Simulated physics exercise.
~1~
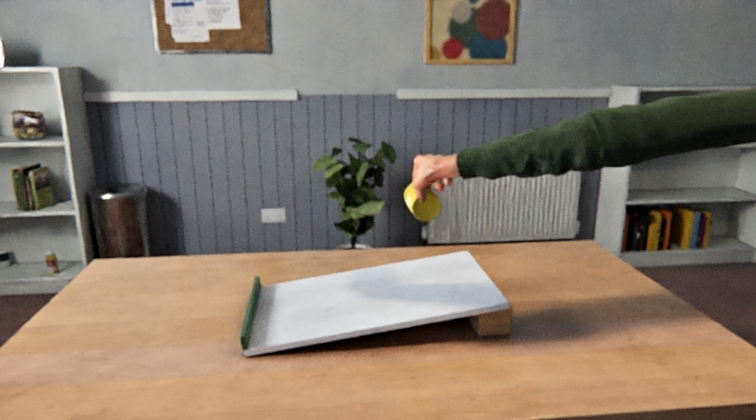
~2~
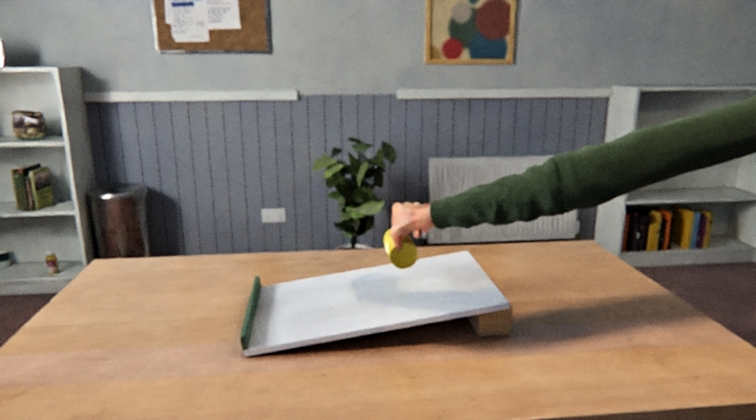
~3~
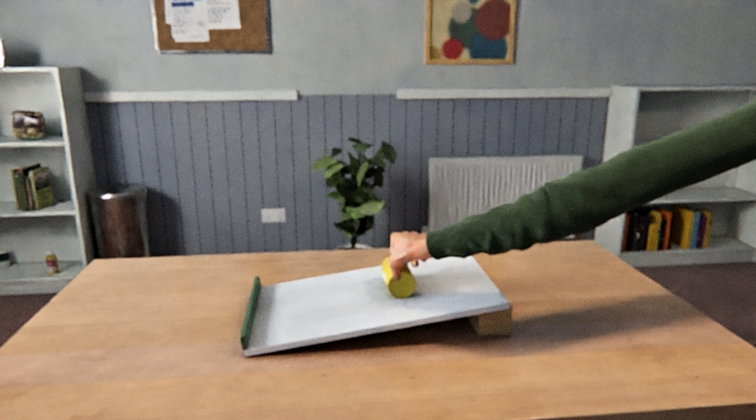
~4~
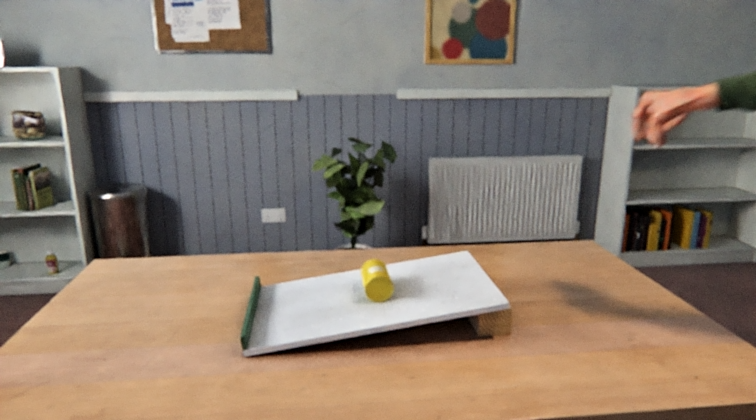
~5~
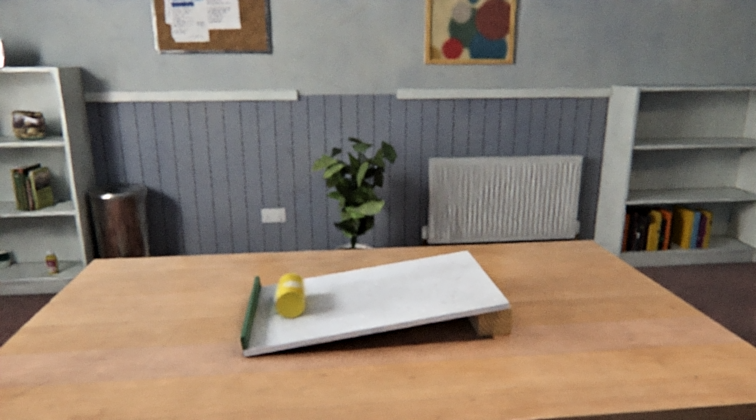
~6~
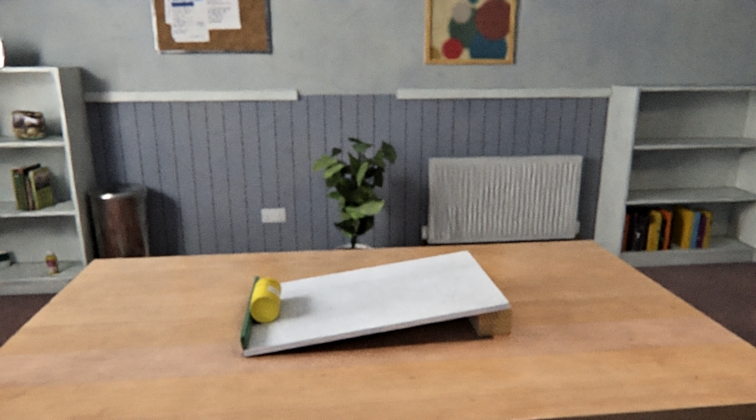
On a wooden table, a hand setting a yellow jar on a tilted board, the jar rolling left and resting at the green edge.
